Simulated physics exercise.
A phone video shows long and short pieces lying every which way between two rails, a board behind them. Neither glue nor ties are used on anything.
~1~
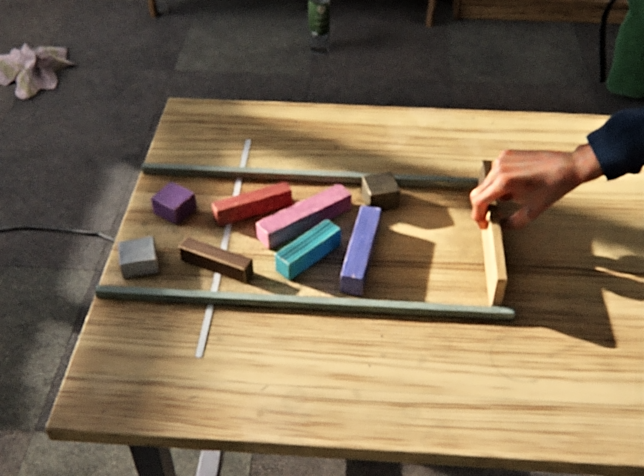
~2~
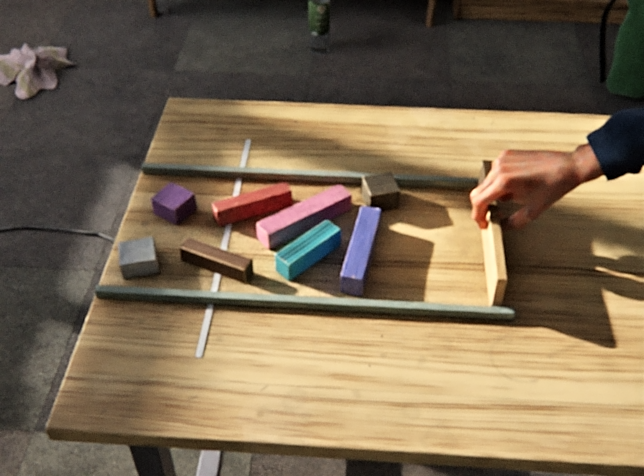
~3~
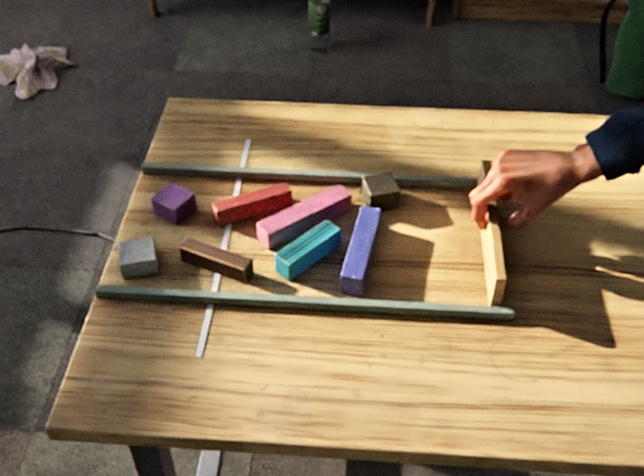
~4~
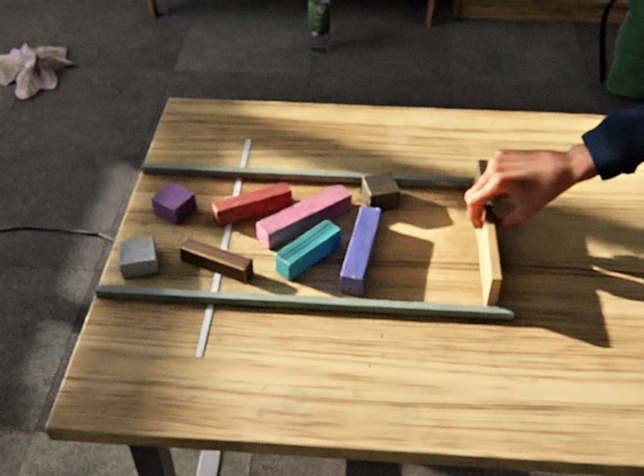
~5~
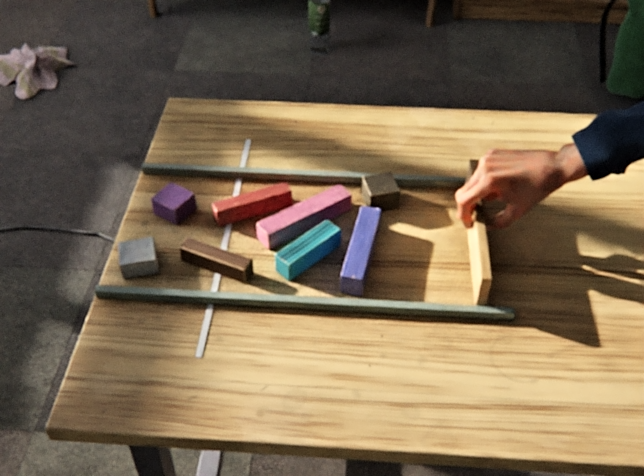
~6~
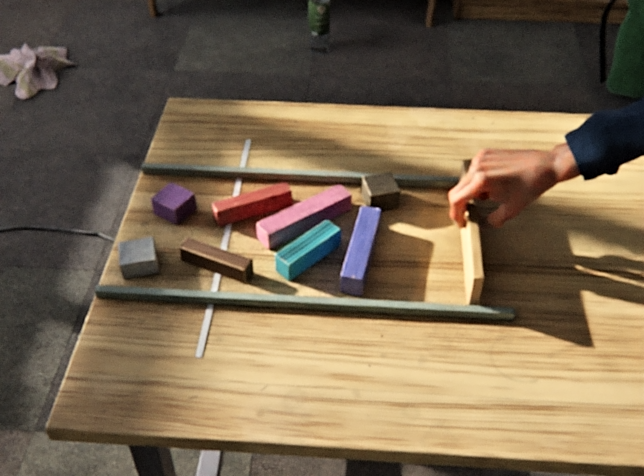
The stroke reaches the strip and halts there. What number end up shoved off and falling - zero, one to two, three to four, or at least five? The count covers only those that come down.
The push clears off nothing whatsoever.
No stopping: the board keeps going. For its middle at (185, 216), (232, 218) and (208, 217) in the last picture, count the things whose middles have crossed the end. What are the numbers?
3; 0; 1.
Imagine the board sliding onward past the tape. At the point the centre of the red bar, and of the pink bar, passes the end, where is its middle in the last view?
First one: Around (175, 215). Other one: Around (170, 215).
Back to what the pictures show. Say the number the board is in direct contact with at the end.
2.
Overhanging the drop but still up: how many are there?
I count 1 overhanging.
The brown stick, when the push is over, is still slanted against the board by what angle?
The angle comes out near 50 degrees.
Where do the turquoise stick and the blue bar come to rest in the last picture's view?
Around (189, 248) and around (212, 242).
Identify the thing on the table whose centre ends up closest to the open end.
Answer: The white block.
Soon after, none off yet; white block at rest near (138, 258); purple block at rest near (174, 204); brown stick at rest near (216, 260).
At rest, the number that fall off is zero.
